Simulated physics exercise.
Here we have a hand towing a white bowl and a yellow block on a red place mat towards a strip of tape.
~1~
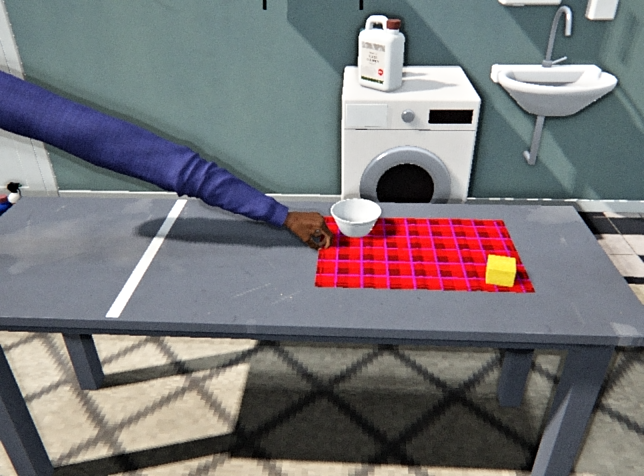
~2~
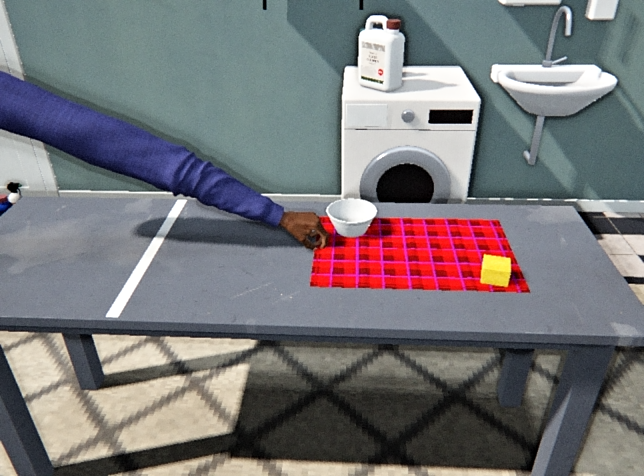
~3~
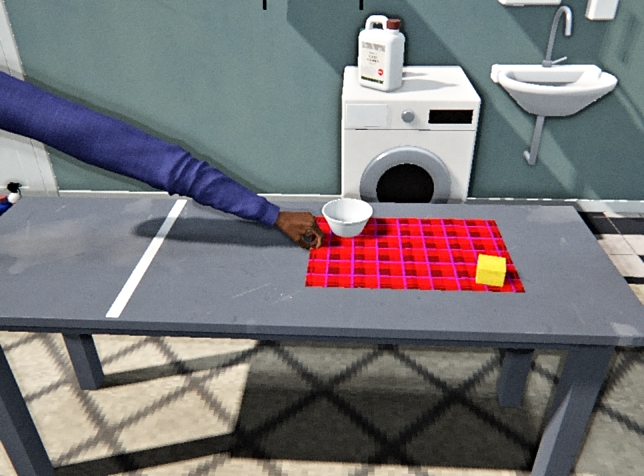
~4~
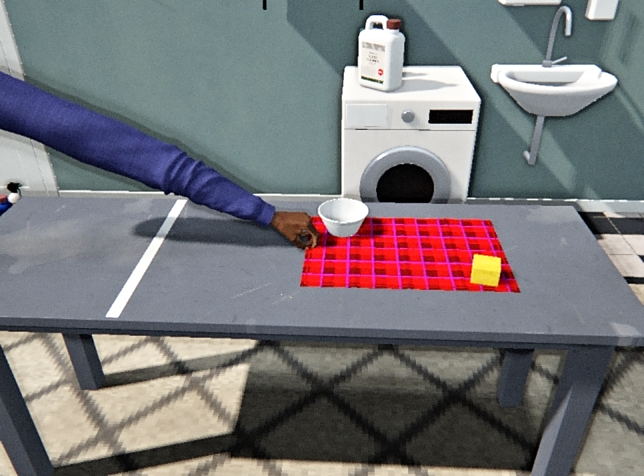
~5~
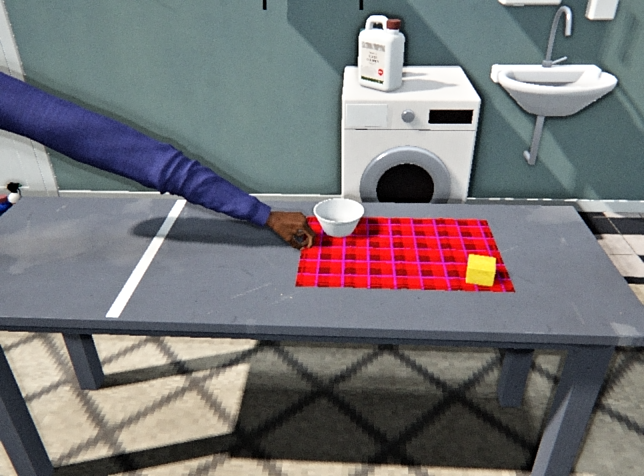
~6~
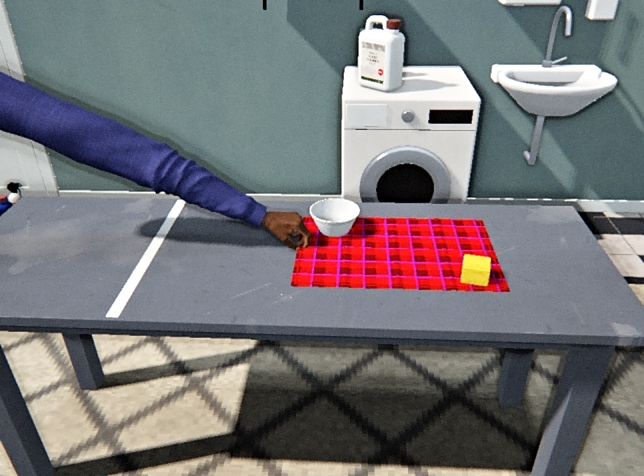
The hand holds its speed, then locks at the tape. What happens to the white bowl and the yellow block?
As it turns out, the white bowl remains aboard; the yellow block keeps its seat.
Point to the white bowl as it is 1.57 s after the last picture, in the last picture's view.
Near (204, 217).
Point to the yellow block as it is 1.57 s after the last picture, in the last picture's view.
Near (323, 266).
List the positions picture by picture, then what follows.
In the first picture, place mat end (315, 287); white bowl (356, 210); yellow block (502, 263); tape (120, 303).
In the second picture, place mat end (310, 287), far hem (530, 293); yellow block (497, 263).
In the third picture, place mat end (305, 287); white bowl (347, 210).
In the fourth picture, place mat end (300, 286), far hem (520, 292); yellow block (487, 263).
In the fifth picture, place mat end (296, 286); white bowl (339, 210).
In the sixth picture, place mat end (291, 286), far hem (510, 292); white bowl (335, 210); yellow block (477, 262); tape (120, 303).
Then, 1.57 s on from there, hem at the tape; white bowl on the cloth near (204, 217); yellow block on the cloth near (323, 266).
Then, 1.68 s on from there, hem at the tape; white bowl on the cloth near (197, 217); yellow block on the cloth near (314, 266).
In the end, hem at the tape; white bowl on the cloth near (197, 217); yellow block on the cloth near (314, 266). The white bowl keeps its seat and the yellow block stays on the cloth.
